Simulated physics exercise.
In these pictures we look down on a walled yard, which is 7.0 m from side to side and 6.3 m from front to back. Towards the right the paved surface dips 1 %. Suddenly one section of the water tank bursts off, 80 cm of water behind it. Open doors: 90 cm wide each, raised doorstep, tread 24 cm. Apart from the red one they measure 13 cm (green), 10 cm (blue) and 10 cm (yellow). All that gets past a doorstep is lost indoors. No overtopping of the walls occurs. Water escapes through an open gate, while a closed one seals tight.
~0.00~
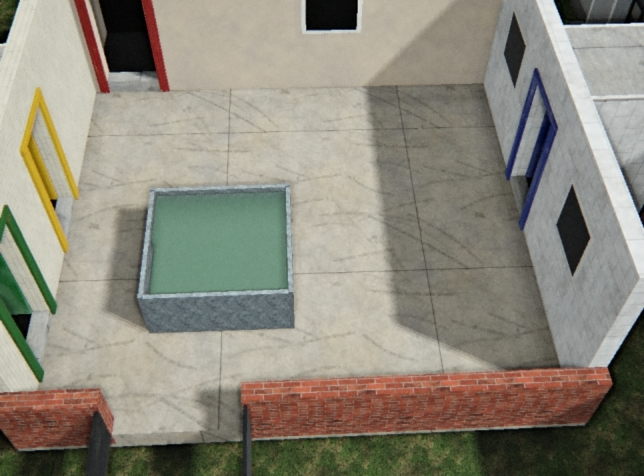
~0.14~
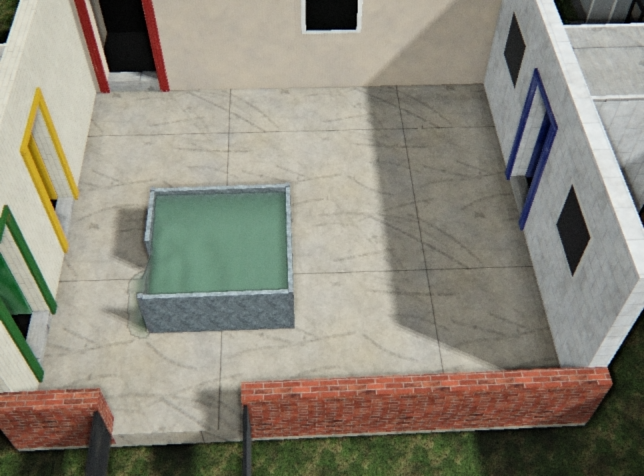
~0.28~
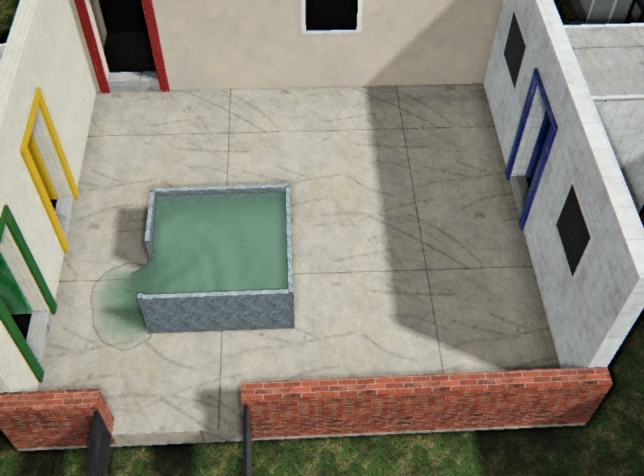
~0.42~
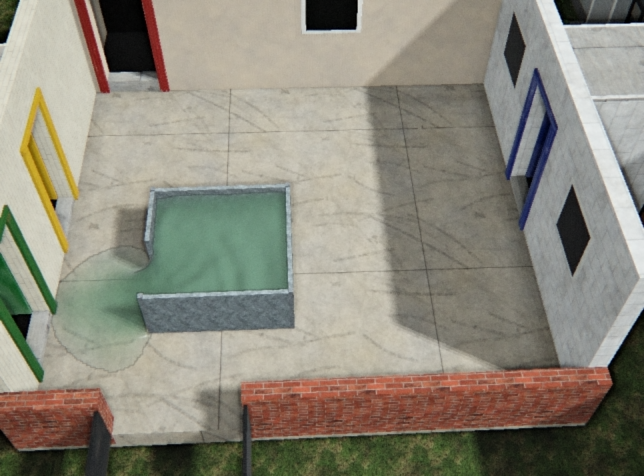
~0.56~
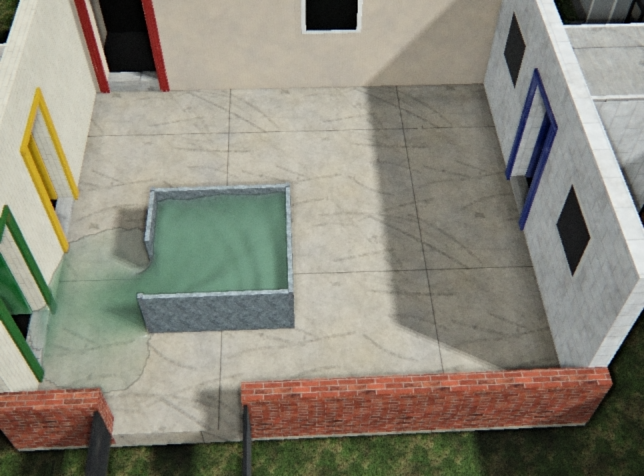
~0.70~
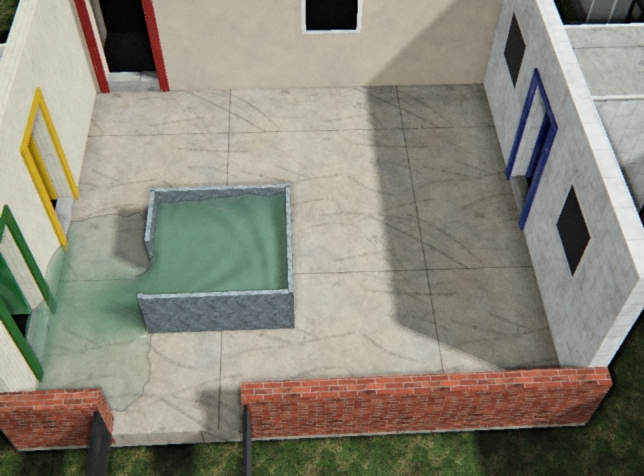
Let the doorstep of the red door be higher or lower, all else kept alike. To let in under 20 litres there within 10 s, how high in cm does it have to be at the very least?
At least roughly 13 cm.
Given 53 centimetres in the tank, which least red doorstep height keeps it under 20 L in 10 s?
Roughly 6.5 centimetres.
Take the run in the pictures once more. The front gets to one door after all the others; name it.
Final door: Blue.
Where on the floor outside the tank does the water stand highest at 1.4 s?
Look close to (33, 420).
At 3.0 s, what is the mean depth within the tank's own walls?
About 35 cm.
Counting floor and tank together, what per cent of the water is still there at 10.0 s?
What remains is some 76 per cent of the water.
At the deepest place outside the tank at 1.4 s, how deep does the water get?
56 cm.
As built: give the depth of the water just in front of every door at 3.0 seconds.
Red door 19 cm, green door 28 cm, blue door 0 cm, yellow door 10 cm.
After 1.4 s water covers 10 % of the floor, deepest (56 cm) near (33, 420); it has not reached the red door.
After 3.0 s water covers 40 % of the floor, deepest (32 cm) near (33, 420); 19 cm at the red door, 0 litres in over its 24 cm doorstep.
After 10.0 s water covers 90 % of the floor, deepest (11 cm) near (514, 229); 5 cm at the red door, 0 litres in over its 24 cm doorstep.
At the red door as built, the water arrived by 2.1 s and peaked near 20 cm at 2.8 s.
With a doorstep of 11 cm, 35 litres would have come in within the 10 s; with 15 cm, 10 litres. So under 20 litres takes about 13 cm.
